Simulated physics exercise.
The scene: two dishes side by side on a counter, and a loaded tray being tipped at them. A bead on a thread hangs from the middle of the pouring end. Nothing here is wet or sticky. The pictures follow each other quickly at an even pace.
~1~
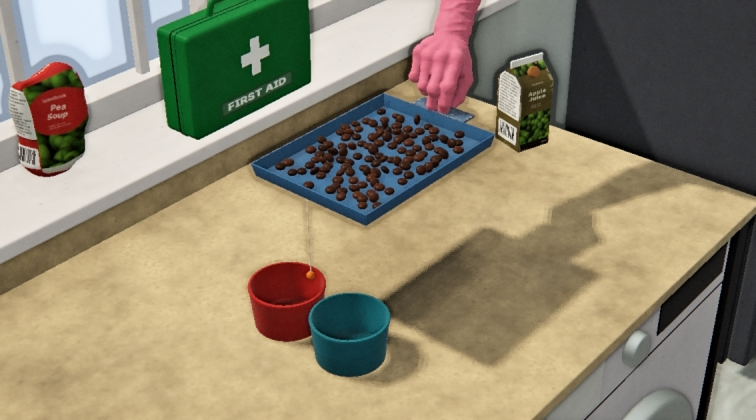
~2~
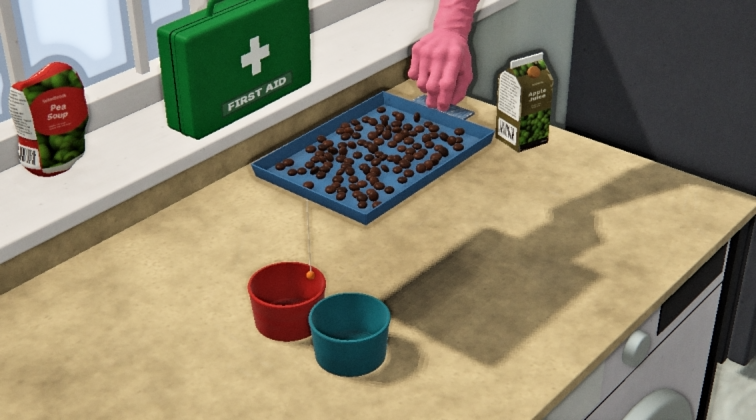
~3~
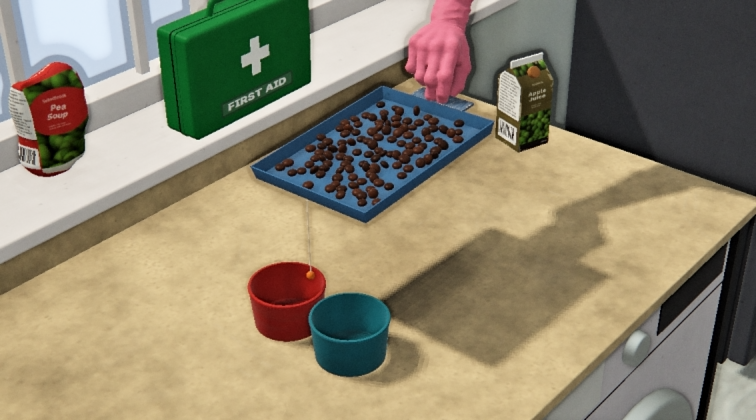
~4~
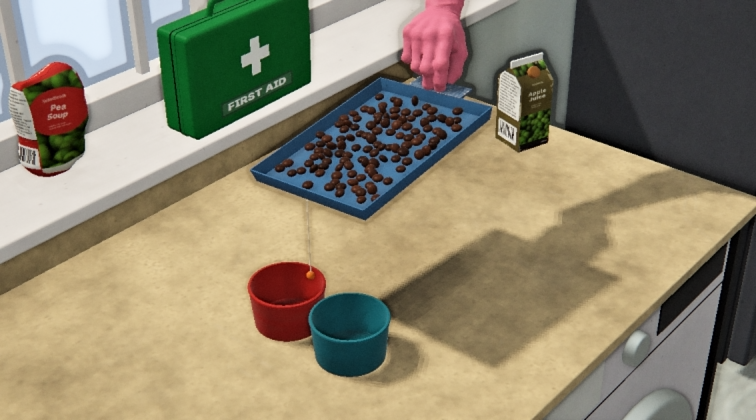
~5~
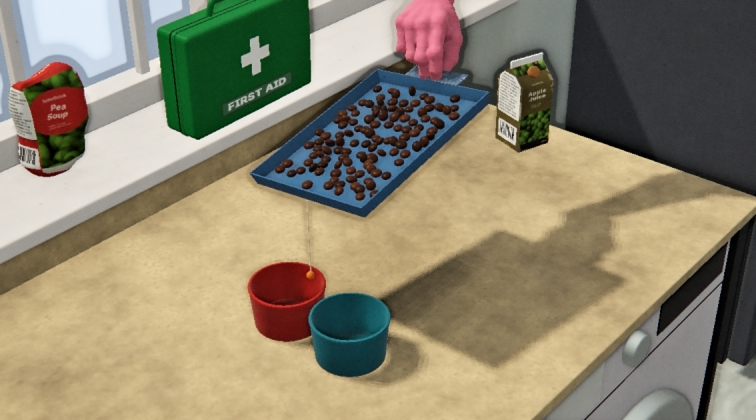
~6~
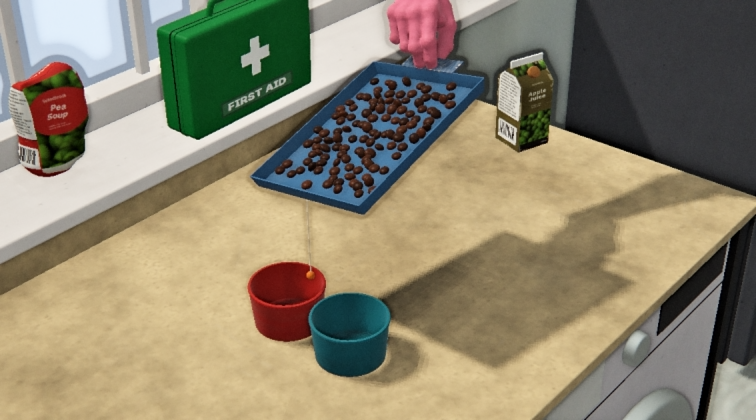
On a kitchen counter, a pink-gloved hand gradually tilts a blue tray of brown pieces above red and teal dishes.
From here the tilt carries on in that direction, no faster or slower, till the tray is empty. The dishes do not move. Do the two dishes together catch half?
The two hold only the smaller part of the load.
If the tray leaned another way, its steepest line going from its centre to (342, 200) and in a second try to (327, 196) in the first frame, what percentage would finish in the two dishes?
Roughly 60 per cent, and 50 per cent.
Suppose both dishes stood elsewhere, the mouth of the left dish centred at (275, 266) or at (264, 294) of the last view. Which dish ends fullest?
First the left one, then the left-hand dish.
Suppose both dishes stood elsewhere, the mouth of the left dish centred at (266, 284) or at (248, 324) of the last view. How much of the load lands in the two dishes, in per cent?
The first gives 50 %, the second 0 %.
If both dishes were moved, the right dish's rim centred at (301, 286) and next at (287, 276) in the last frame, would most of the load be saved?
In turn: Over half; over half.
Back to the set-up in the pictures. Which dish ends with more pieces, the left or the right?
It is the dish on the left.
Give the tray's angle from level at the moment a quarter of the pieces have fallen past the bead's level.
Roughly 80°.
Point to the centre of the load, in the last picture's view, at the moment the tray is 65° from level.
Roughly at (285, 168).
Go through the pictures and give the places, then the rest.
Corners of the pouring end (255, 163) and (366, 213), level; middle of the load (379, 156), flat chocolate drops; left dish (261, 316); right dish (324, 351); bead on its thread (311, 275), in the first frame.
Corners of the pouring end (255, 164) and (365, 212), level; middle of the load (379, 155), in the second frame.
Corners of the pouring end (255, 166) and (365, 210), tipped barely, lowest at the left corner; middle of the load (379, 151), in the third frame.
Corners of the pouring end (254, 169) and (363, 208), tipped a little, lowest at the left corner; middle of the load (378, 145), in the fourth frame.
Corners of the pouring end (254, 172) and (361, 205), tipped a little, lowest at the left corner; middle of the load (376, 139), in the fifth frame.
Corners of the pouring end (254, 175) and (359, 203), tipped clearly, lowest at the left corner; middle of the load (374, 133); left dish (261, 316); right dish (324, 351), in the sixth frame.
Just after the last frame, tray tipped steeply; almost all on the tray; about a tenth in the air.
A moment on, tray tipped past a quarter turn; about a tenth on the tray; roughly a quarter in the left dish; roughly half outside both; about a tenth in the air.
Further on, tray tipped past a quarter turn; roughly a third in the left dish; roughly two thirds outside both.
When it is over, tray tipped past a quarter turn; not one in the right dish; roughly a third in the left dish; roughly two thirds outside both.
